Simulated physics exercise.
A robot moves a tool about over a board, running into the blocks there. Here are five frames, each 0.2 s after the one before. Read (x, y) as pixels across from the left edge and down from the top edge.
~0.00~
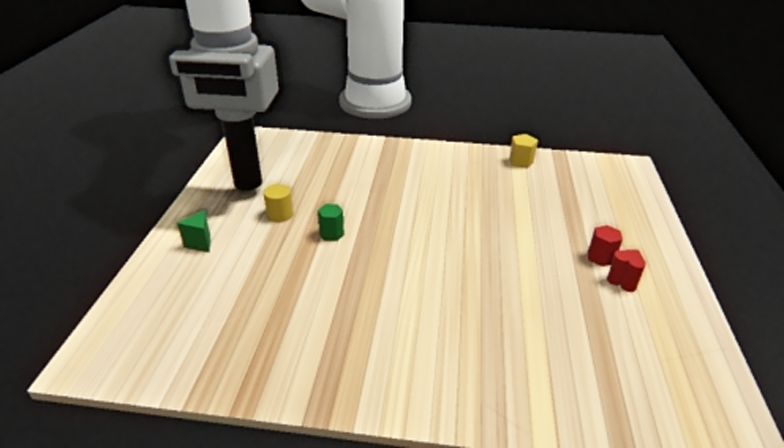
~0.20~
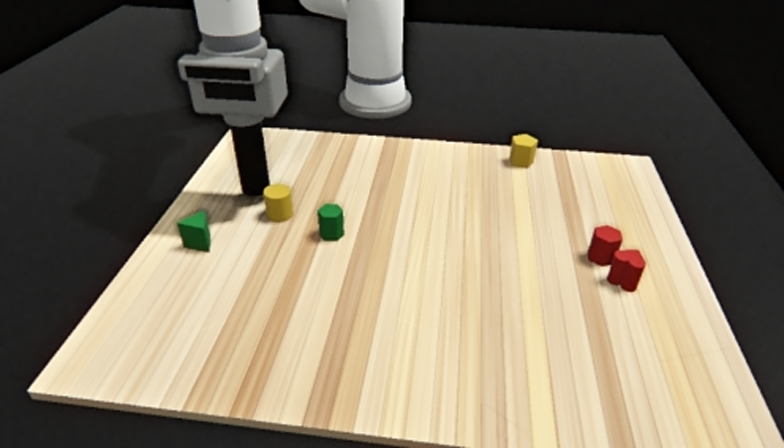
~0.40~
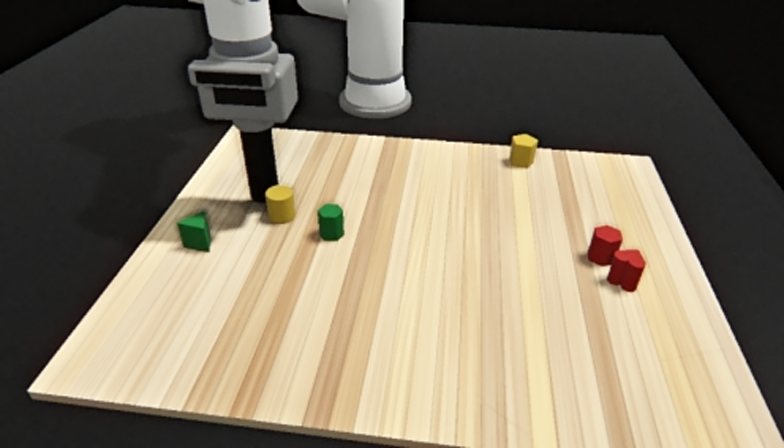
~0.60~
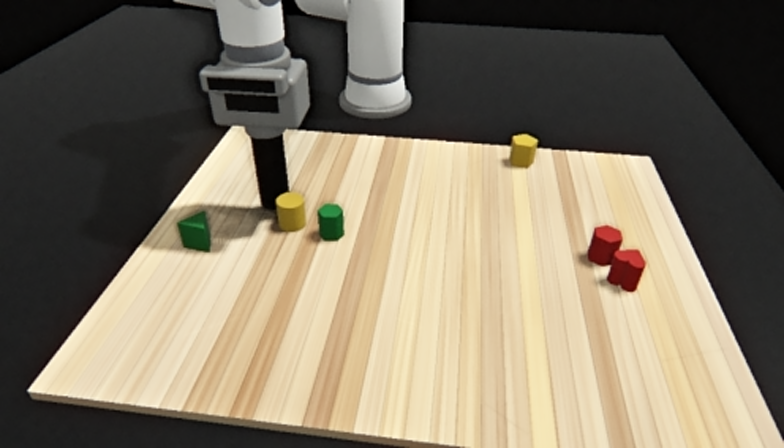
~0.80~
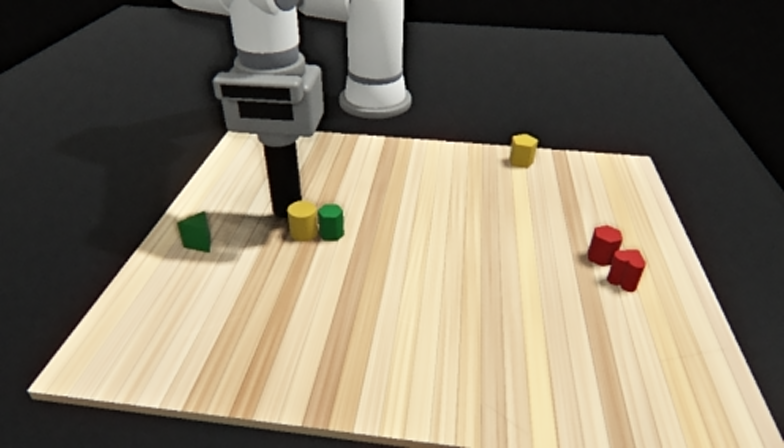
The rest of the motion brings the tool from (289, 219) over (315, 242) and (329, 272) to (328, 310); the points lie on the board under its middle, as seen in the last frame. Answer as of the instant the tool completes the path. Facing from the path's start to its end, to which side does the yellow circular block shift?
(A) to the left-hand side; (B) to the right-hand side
The correct letter is A.
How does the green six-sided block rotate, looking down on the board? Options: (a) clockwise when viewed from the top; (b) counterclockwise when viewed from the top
(b)
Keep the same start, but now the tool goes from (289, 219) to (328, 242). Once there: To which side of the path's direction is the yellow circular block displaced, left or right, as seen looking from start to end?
Measured against the direction from start to end, the yellow circular block shifts toward the right-hand side.
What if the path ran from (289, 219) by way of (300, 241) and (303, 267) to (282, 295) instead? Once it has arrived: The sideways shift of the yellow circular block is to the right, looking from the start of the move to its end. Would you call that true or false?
That is false.
On the path given first. One third of the way, tool (314, 232); yellow circular block (326, 234); green six-sided block (341, 213), turned 55° anticlockwise.
Two thirds of the way, tool (329, 263); yellow circular block (347, 265); green six-sided block (342, 213), turned 60° anticlockwise.
At the end, tool (327, 300); yellow circular block (362, 285); green six-sided block (342, 213), turned 60° anticlockwise.
